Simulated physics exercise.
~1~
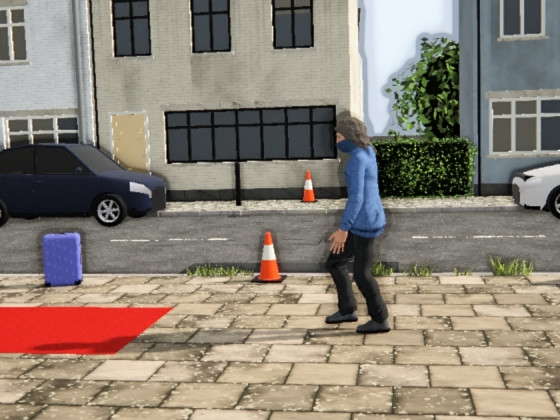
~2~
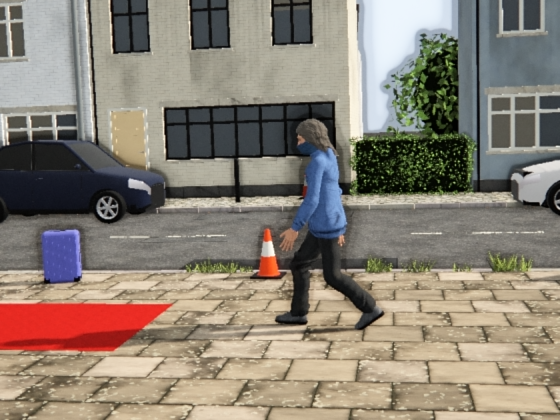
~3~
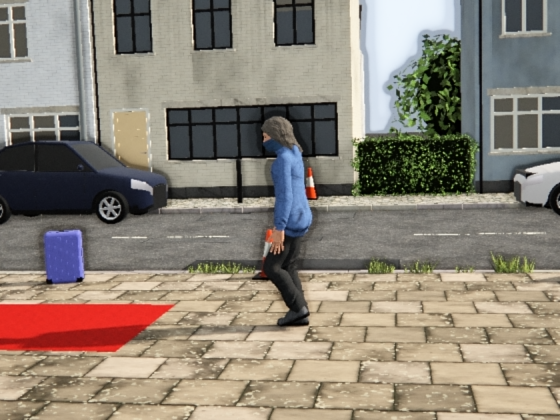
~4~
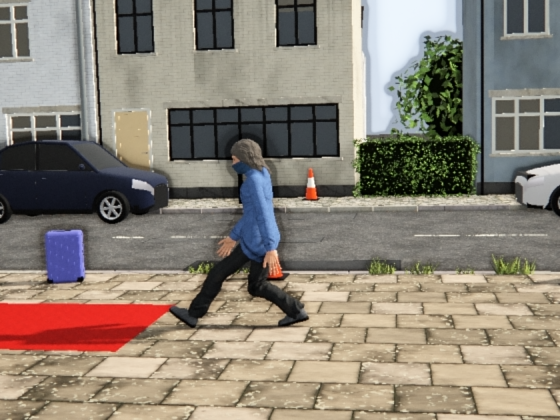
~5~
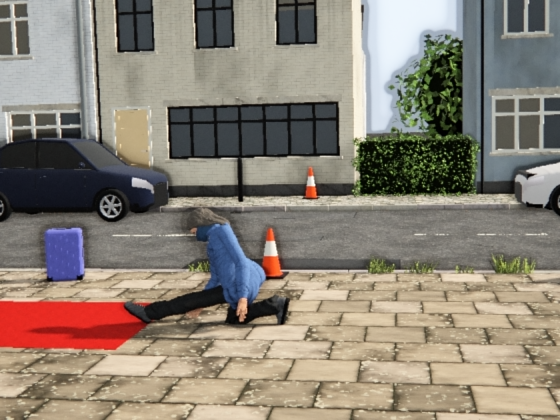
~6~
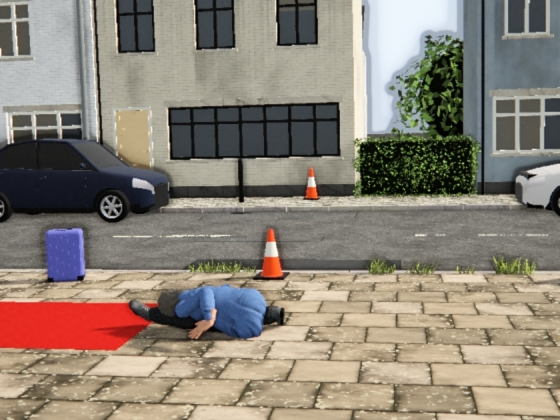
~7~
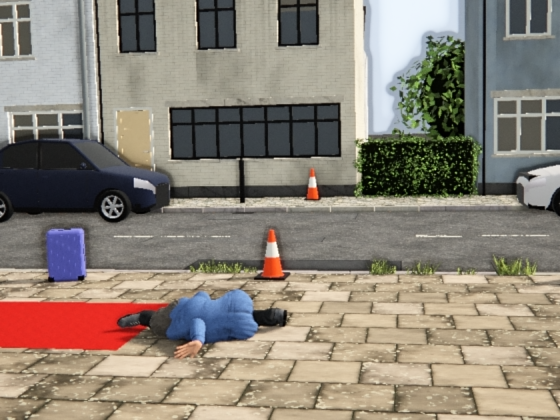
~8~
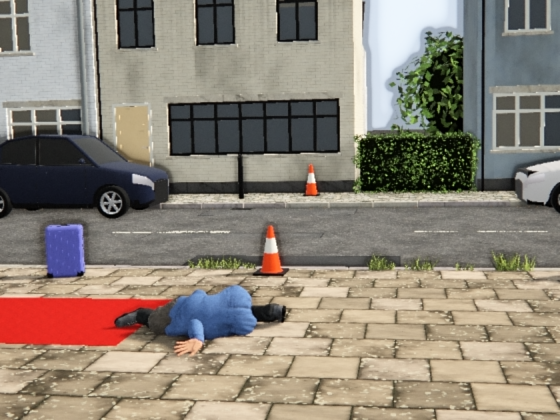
A person in a blue top and dark trousers walked left along the paving towards a red mat, took a long stride, then crumpled and ended up lying on the ground, with their feet on the mat and their head short of its edge.
